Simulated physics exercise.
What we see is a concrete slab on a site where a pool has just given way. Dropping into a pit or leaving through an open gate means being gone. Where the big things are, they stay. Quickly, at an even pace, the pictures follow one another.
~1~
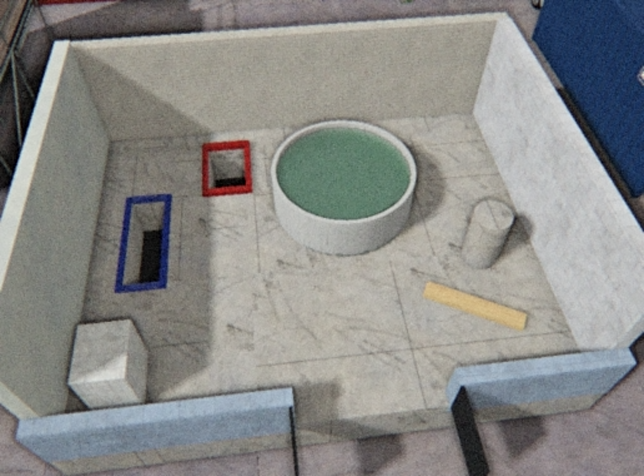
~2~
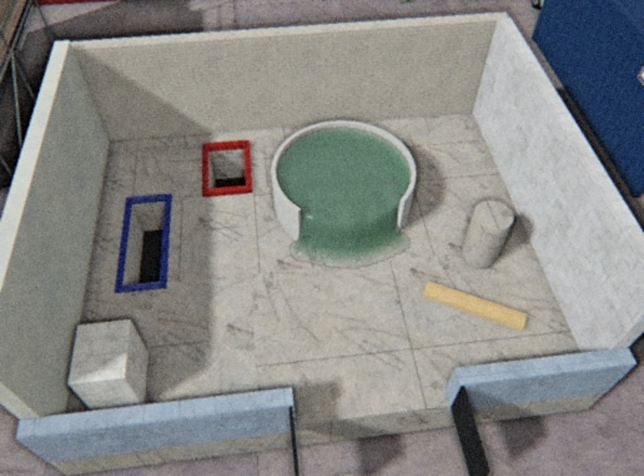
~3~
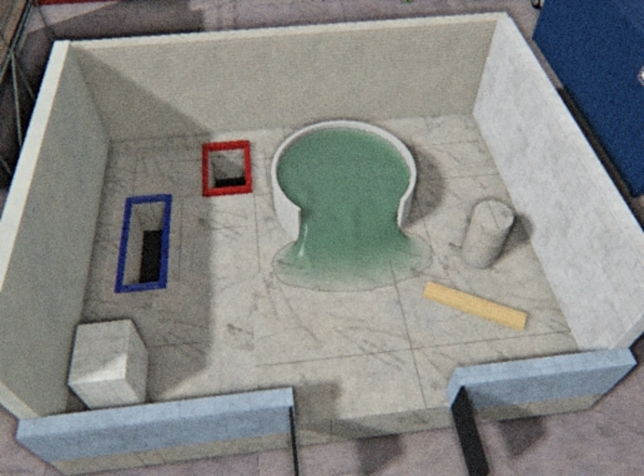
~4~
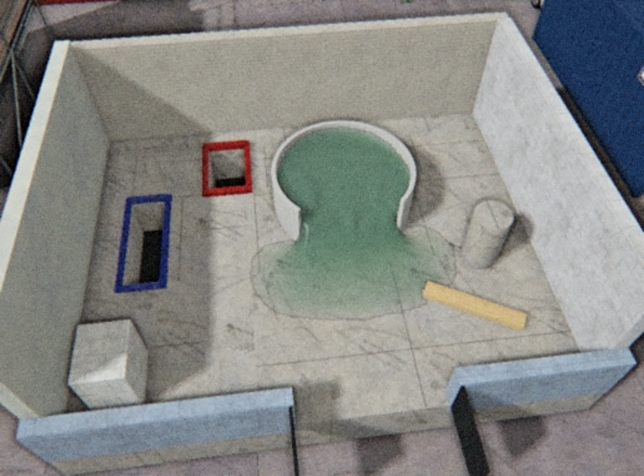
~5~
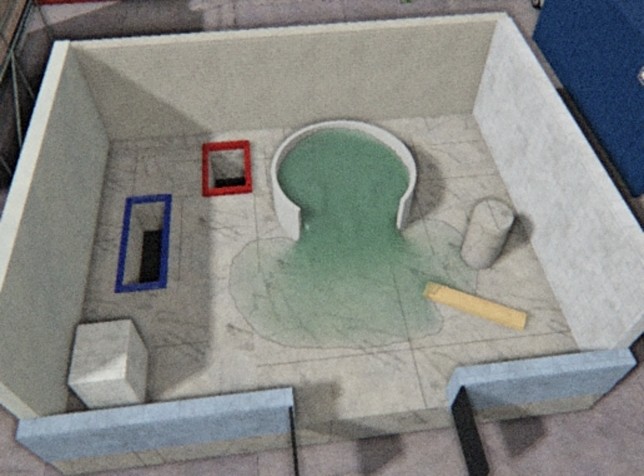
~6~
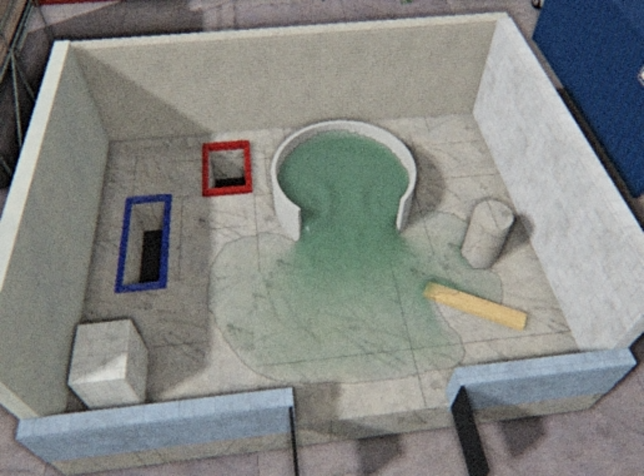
A walled concrete slab on a worksite is seen from above by a still camera, with pale blue low walls along the near side and an opening between them. A round, white-rimmed pool of green water stands near the centre, with red- and blue-edged pits to the left, a pale block, a grey cylinder and a yellow plank. The pool's front opens and water pours out, spreading forward and sideways around the plank's left end.
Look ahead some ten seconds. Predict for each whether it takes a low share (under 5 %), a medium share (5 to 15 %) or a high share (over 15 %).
Prediction: The gate takes a high share; the red pit takes a low share; the blue pit takes a low share.
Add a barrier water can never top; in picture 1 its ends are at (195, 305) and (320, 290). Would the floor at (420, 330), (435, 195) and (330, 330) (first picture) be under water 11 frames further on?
As listed: Under water, clear, covered.
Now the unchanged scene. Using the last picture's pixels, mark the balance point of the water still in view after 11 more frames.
Close to pixel (354, 271).
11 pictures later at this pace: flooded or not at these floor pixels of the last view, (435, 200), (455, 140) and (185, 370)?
Listed points: Unwetted / unwetted / inundated.
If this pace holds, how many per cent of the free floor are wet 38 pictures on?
The answer is around 85 per cent.
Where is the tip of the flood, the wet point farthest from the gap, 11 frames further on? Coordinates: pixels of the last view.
The farthest point of the front sits at (63, 435).
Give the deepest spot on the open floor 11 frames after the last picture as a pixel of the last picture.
Close to (576, 374), I'd say.
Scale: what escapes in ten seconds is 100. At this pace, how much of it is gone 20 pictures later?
About 60 per cent.
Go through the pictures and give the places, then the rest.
Still water in the pool at (343, 171), in the first picture.
The front is at (295, 245), out from the gap at (353, 244), in the second picture.
The front is at (281, 275), out from the gap at (353, 244), in the third picture.
The front is at (260, 289), out from the gap at (352, 246), in the fourth picture.
The front is at (263, 331), out from the gap at (352, 246), in the fifth picture.
Water pours out at (352, 246) and has run to (261, 368), in the sixth picture.
A moment on, water covers 40 % of the floor; the gate 5 %, the red pit 0 %, the blue pit 0 %.
Next, water covers 45 % of the floor; the gate 17 %, the red pit 0 %, the blue pit 0 %.
Then, water covers 50 % of the floor; the gate 30 %, the red pit 0 %, the blue pit 0 %.
Later, water covers 85 % of the floor; the gate 41 %, the red pit 0 %, the blue pit 1 %.
In the end, water covers 95 % of the floor; the gate 49 %, the red pit 0 %, the blue pit 2 %.
